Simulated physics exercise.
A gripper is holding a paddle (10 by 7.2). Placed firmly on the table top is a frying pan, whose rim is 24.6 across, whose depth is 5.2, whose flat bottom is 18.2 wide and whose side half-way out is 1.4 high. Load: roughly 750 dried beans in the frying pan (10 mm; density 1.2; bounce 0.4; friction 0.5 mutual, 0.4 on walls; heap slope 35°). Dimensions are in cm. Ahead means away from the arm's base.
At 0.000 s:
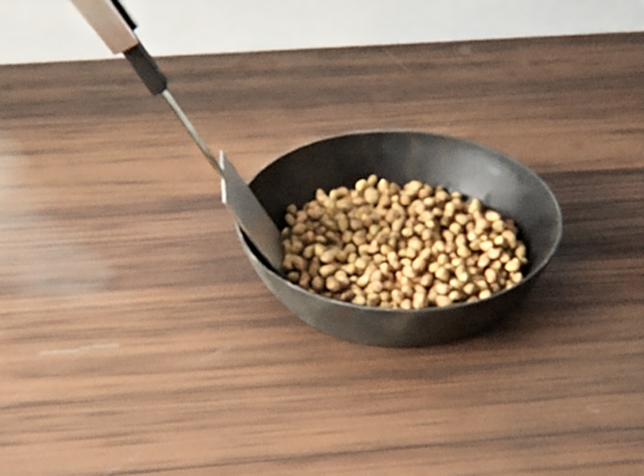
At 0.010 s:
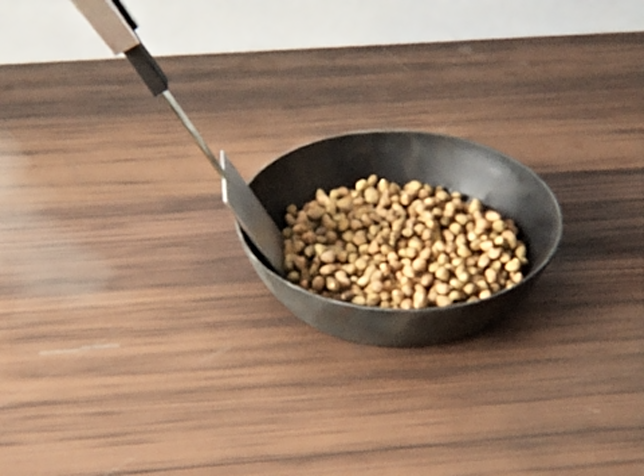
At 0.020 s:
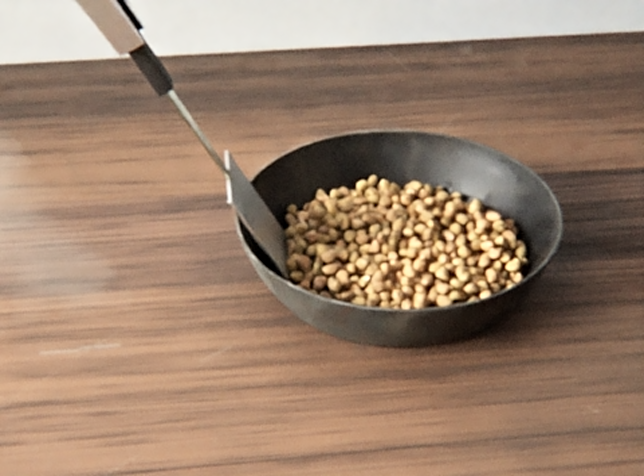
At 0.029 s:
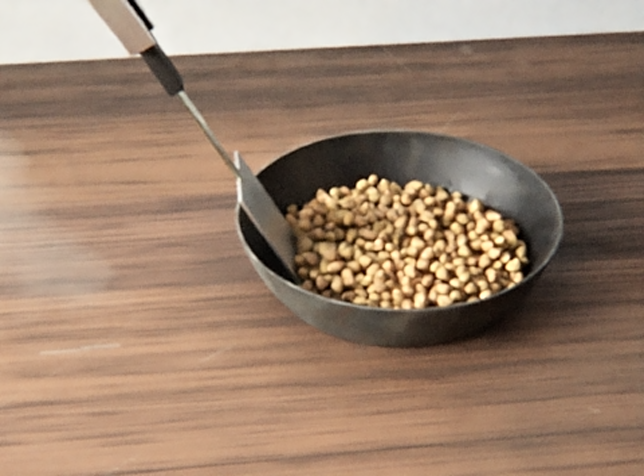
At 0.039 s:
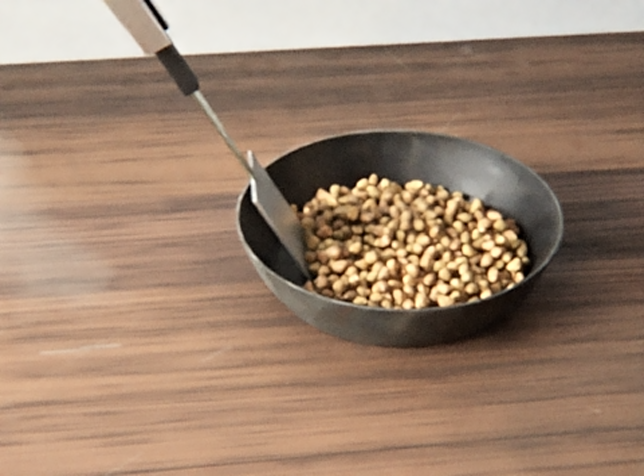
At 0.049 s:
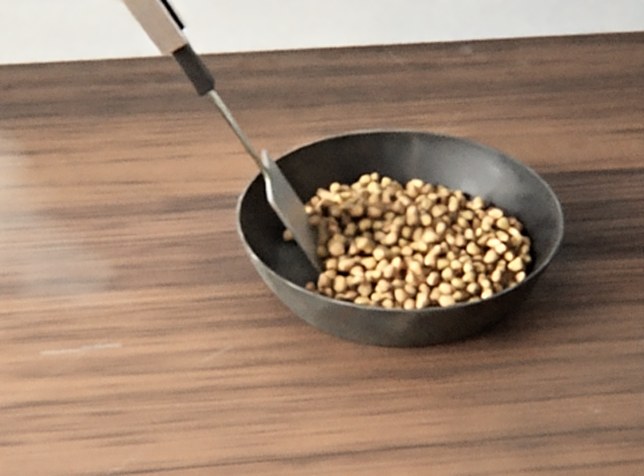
On a wood-grain table top, a paddle held at a slant stands inside the left edge of a dark frying pan of light brown beans, then moves a short way right, pushing the nearest beans slightly while the pan stays still.
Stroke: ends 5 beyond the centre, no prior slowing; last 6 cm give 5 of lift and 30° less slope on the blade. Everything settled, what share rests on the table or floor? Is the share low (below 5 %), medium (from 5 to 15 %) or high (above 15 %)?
The share is medium, from 5 to 15 %.
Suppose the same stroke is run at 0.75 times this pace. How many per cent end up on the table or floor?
Near 5 in a hundred.
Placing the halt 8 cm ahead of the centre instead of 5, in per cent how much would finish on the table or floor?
15 %, roughly.
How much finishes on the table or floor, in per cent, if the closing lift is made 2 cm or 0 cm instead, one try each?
Roughly 5 per cent, then 0 per cent.
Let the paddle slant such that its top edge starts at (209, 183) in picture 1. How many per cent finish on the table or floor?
I'd estimate close to 10 per cent.
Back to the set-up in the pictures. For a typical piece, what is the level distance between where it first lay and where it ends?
Near 3 cm, measured level.
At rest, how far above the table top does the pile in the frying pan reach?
Close to 6.0 centimetres high.
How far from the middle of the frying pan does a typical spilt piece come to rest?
Roughly 32 cm from the middle.
After 0.08 s, sloping 62°, highest piece 6 above the table; 754 in the frying pan.
After 0.11 s, sloping 51°, highest piece 7 above the table; 754 in the frying pan.
After 0.32 s, sloping 32°, highest piece 6 above the table; 686 in the frying pan, 66 on the table or floor, 2 on the blade or in flight.
After 1.37 s, sloping 32°, highest piece 6 above the table; 686 in the frying pan, 68 on the table or floor.
In the end, 686 in the frying pan, 68 on the table or floor. That is 9 % on the table or floor.
